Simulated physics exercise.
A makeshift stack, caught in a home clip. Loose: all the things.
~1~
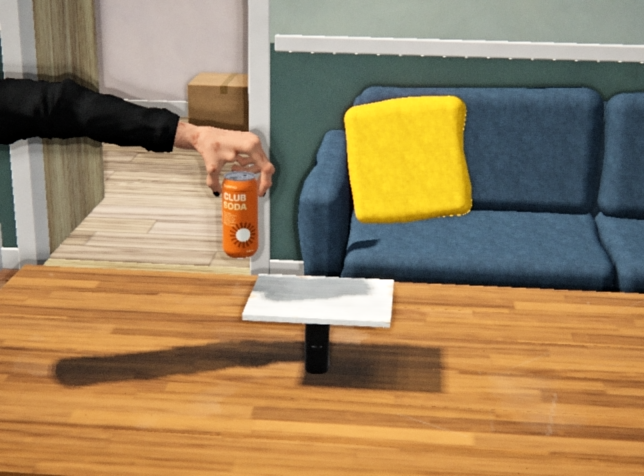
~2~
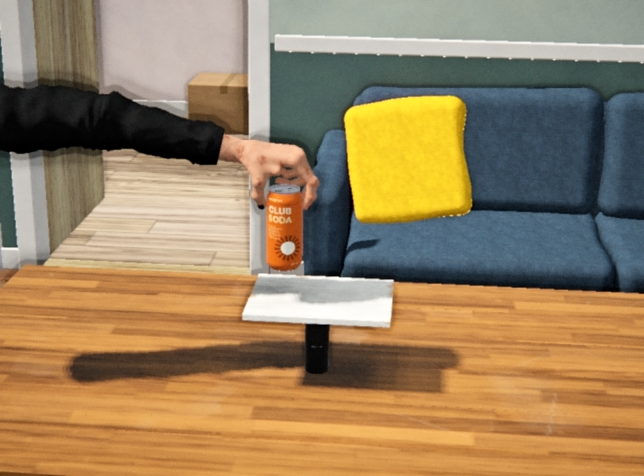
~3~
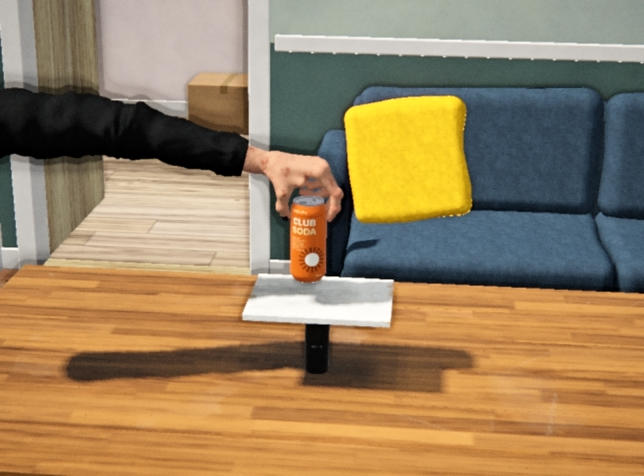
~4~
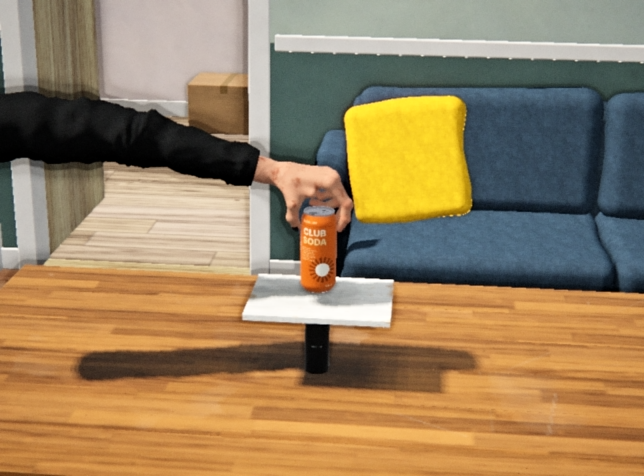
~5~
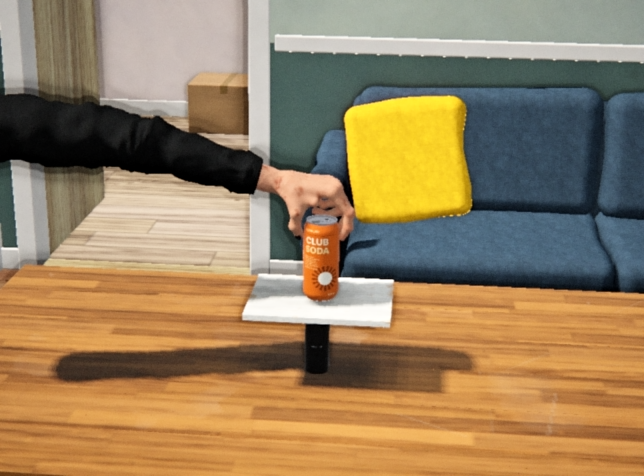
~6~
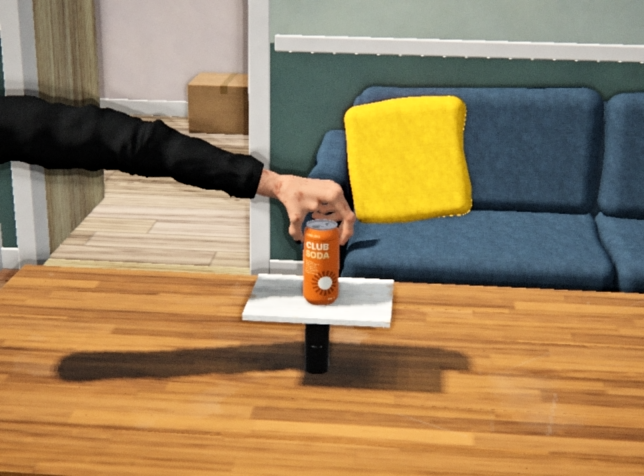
Hand in a black sleeve moving right and lowering an orange can onto a small white board, still gripping it.
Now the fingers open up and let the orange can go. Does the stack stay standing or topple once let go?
It stays standing.
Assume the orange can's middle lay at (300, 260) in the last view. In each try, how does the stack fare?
Outcome: Stable.
Then, 0.30 s on from there, no change.
Then, 1.00 s on from there, orange can resting near (321, 264).
In the end, all 3 unmoved. At the end, from the last picture's camera, orange can near (321, 264). The stack holds.
